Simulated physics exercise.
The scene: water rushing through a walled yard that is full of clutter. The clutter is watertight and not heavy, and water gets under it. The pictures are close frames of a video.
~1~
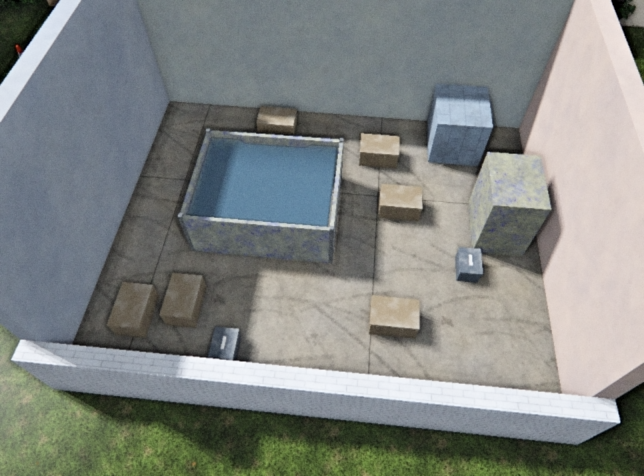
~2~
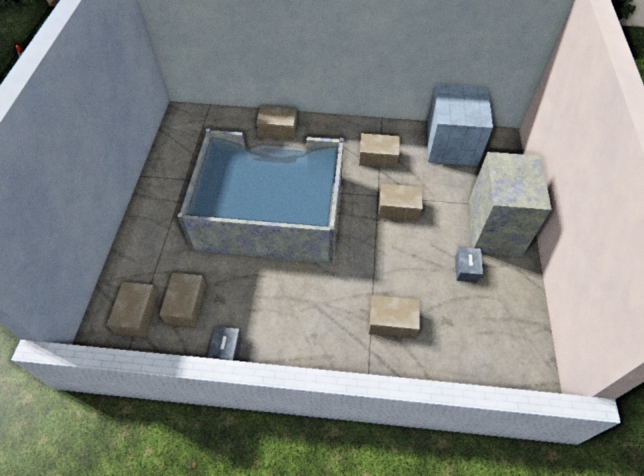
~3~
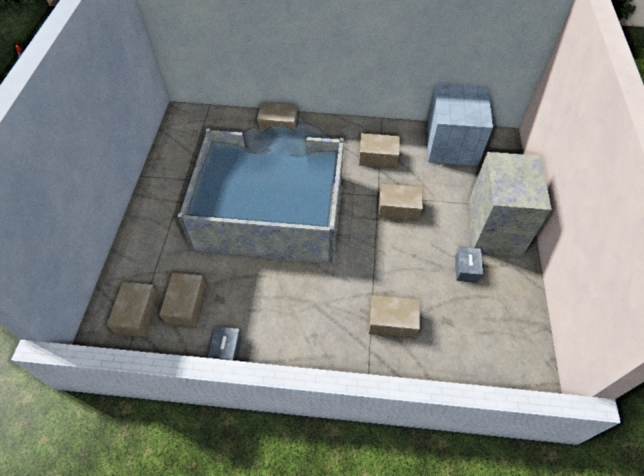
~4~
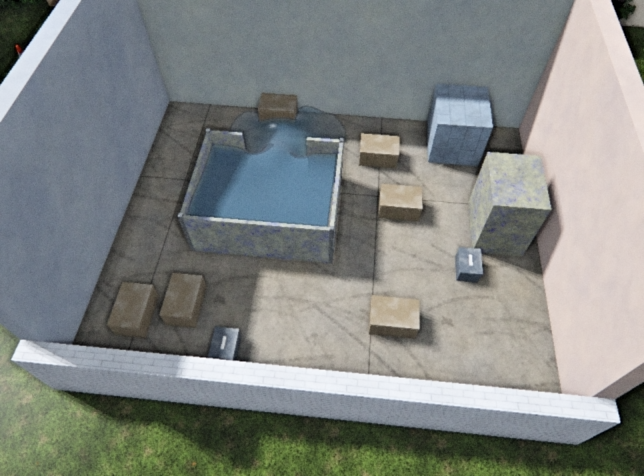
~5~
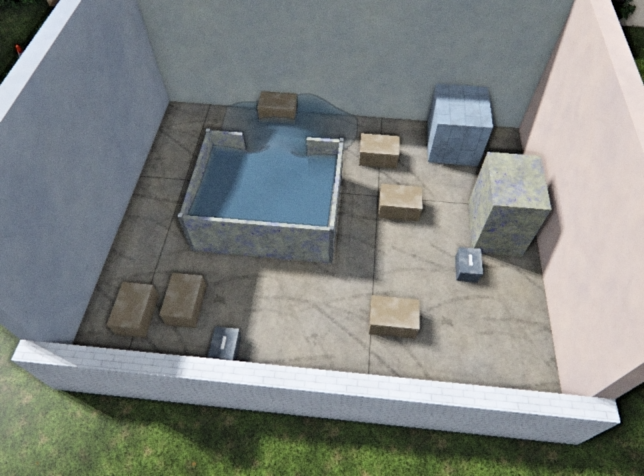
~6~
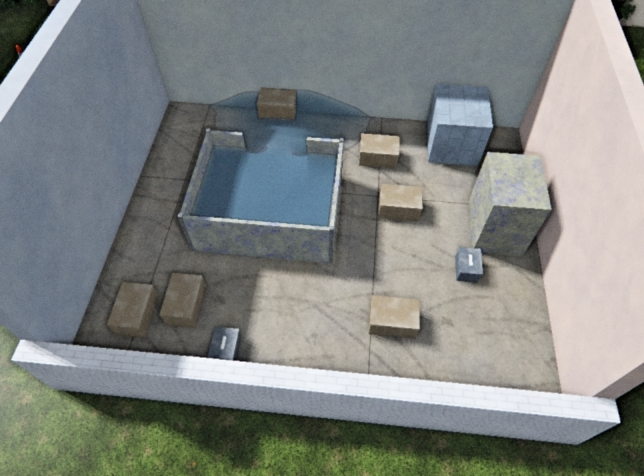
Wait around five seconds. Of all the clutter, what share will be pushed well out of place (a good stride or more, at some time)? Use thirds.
That comes to two thirds or above.
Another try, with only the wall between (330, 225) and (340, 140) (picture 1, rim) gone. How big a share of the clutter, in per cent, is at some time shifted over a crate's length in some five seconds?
Roughly 100 per cent.
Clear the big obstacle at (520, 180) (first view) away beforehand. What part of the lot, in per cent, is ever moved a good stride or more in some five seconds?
Some 90 per cent.
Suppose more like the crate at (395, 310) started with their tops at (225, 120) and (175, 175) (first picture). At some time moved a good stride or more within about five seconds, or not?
In that order: Swept aside, moved that far.
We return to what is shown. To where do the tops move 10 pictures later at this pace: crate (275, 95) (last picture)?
Roughly at (217, 93).
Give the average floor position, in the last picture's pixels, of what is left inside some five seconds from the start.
Near (297, 316).
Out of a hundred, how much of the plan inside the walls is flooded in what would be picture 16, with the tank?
Some 45 per cent.
A moment on, 0 of 8 are well off their spots; 1 afloat.
Next, 1 of 8 are well off their spots; 1 afloat.
Later, 4 of 8 are well off their spots; 2 afloat.
In the end, 7 of 8 are well off their spots, and 7 have been at some point; 5 afloat.
